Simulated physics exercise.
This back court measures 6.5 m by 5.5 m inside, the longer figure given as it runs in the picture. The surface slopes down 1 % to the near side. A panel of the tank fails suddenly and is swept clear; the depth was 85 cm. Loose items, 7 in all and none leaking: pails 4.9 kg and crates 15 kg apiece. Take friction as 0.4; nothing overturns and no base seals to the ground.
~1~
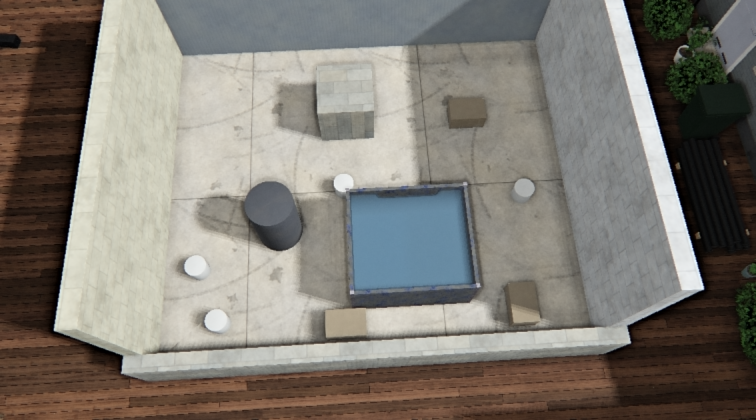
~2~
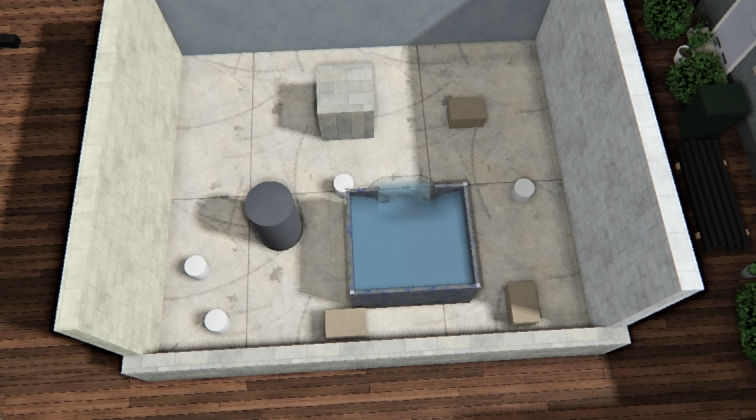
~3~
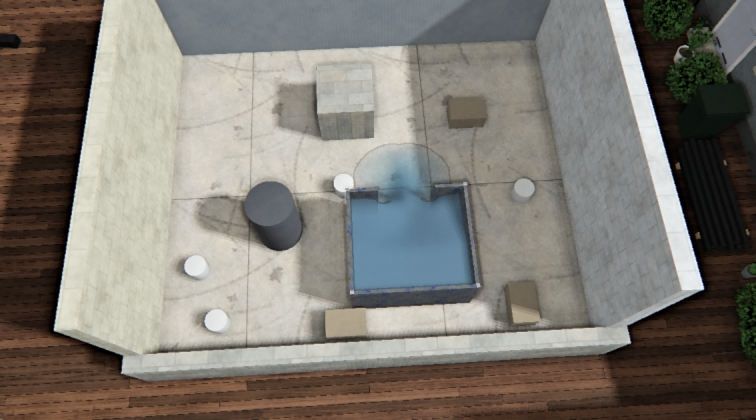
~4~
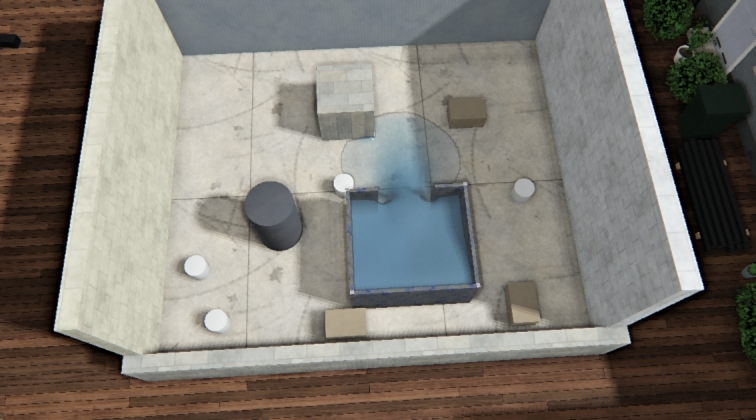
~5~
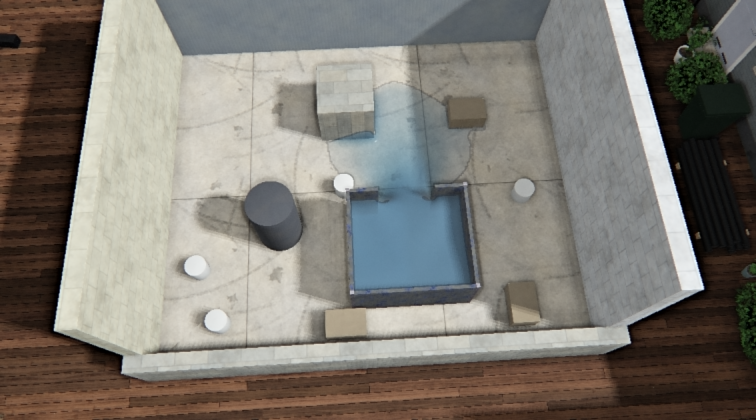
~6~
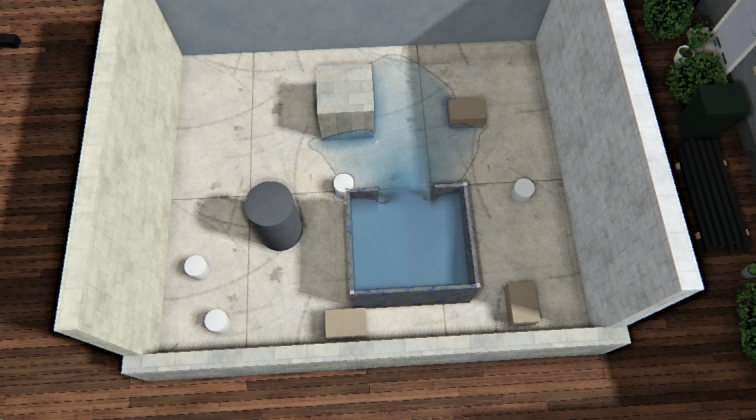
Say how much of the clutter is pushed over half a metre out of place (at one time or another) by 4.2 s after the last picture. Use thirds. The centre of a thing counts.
That comes to not even a third.
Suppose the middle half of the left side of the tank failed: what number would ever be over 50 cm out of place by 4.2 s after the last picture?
In that case 3 of them.
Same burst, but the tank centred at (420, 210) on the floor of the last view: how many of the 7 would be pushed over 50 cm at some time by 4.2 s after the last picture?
In that case 2 of them.
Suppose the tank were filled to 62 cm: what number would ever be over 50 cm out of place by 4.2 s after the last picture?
Then 2.
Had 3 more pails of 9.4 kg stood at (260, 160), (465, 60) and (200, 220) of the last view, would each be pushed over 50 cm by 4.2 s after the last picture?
In that order: Over, past it, under.
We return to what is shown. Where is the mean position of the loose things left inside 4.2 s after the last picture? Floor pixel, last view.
Around (375, 279).
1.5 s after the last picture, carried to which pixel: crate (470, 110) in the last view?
Near (531, 38).
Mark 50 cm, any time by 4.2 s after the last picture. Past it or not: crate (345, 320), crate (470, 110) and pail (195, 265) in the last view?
In that order: Under, more, short of it.
Then, 0.4 s after the last picture 0 of 7 are over 50 cm from their spots; 0 afloat.
Then, 1.5 s after the last picture 1 of 7 are over 50 cm from their spots; 1 afloat.
Then, 2.8 s after the last picture 1 of 7 are over 50 cm from their spots; 1 afloat.
Then, 4.2 s after the last picture 2 of 7 are over 50 cm from their spots, and 2 have been at some point; 0 afloat.
